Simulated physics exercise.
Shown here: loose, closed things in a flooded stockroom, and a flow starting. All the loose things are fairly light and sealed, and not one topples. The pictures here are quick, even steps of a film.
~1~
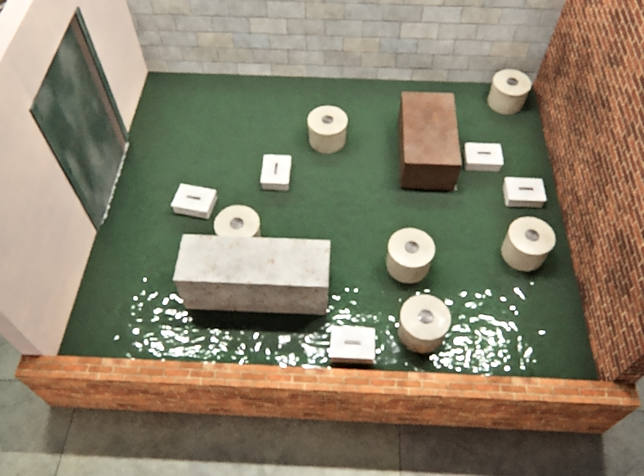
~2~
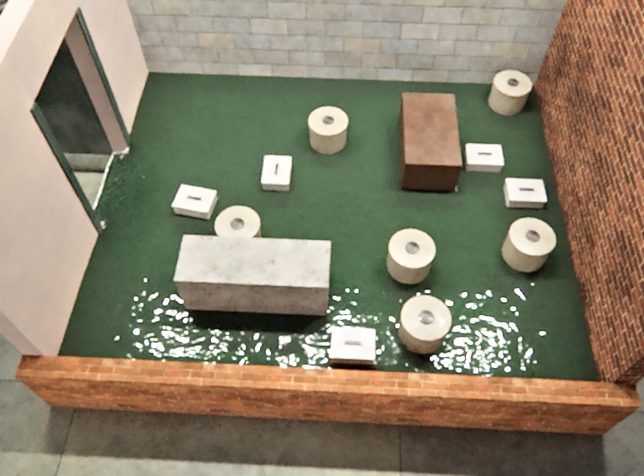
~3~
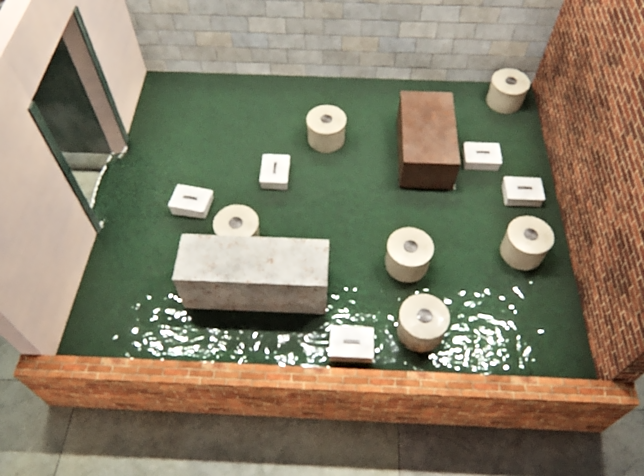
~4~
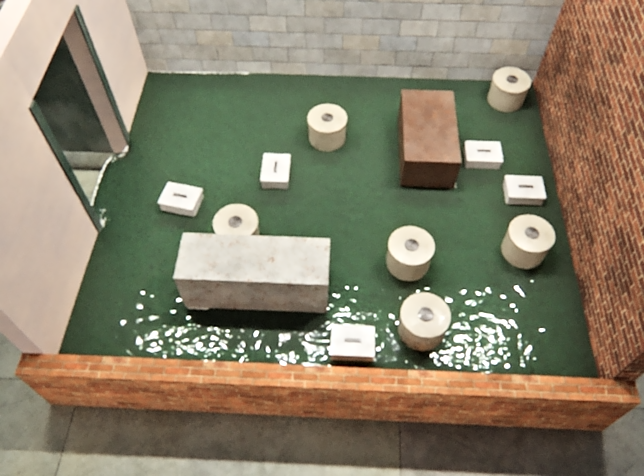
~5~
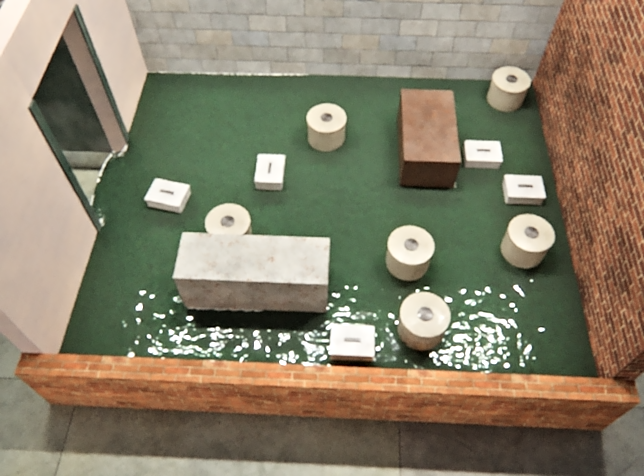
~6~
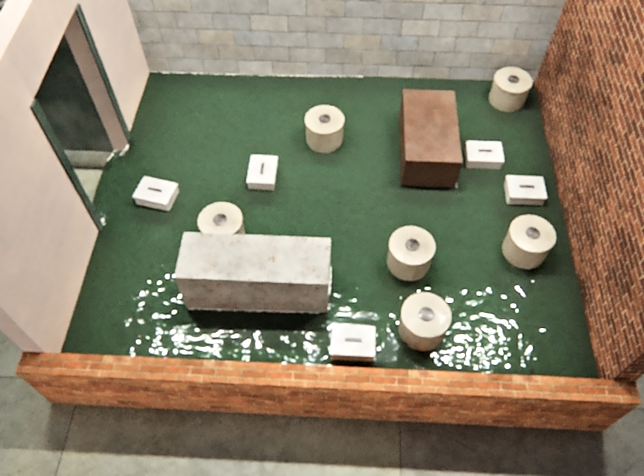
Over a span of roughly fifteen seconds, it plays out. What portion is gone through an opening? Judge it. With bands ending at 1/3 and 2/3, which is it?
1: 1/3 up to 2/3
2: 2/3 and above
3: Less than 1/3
1, 1/3 up to 2/3.
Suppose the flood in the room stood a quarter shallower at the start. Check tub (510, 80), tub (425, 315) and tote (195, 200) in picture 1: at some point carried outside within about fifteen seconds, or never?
As listed: Remained, remained, escaped.
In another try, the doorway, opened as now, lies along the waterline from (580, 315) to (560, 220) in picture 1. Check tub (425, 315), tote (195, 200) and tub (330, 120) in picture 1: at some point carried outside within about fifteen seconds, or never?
For the three items in order: Escaped, contained, contained.
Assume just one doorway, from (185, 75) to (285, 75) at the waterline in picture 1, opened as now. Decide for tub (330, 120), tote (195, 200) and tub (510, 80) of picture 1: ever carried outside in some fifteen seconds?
First lost, second lost, third trapped.
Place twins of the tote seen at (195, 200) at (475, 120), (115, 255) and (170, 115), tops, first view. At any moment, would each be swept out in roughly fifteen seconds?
Remains, exits, exits.
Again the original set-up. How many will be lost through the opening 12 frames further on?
By that point the tally is 3.
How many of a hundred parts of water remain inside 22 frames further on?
64 %.
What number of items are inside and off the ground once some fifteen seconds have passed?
Tally: 7.
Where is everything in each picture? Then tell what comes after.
The first frame shows a tote at (194, 198), afloat; a tub at (237, 224) floats; 0 of 11 have shifted.
The second frame shows a tote at (194, 198), afloat; a tub at (237, 224) floats; 0 of 11 have shifted.
The third frame shows a tote at (190, 198), afloat; a tub at (236, 223) floats; 0 of 11 have shifted.
The fourth frame shows a tote at (180, 196) floats, close to its start; a tub at (235, 222) floats; 1 of 11 have shifted.
The fifth frame shows a tote at (167, 192) floats, a stride from its start; a tub at (228, 222), afloat, close to its start; 3 of 11 have shifted.
The sixth frame shows a tote at (155, 190), afloat, a stride from its start; a tub at (220, 220), afloat, close to its start; 3 of 11 have shifted.
A moment on, 0 of 11 are out; 11 afloat.
Next, 3 of 11 are out; 8 afloat.
Later, 3 of 11 are out; 8 afloat.
In the end, 4 of 11 are out; 7 afloat.
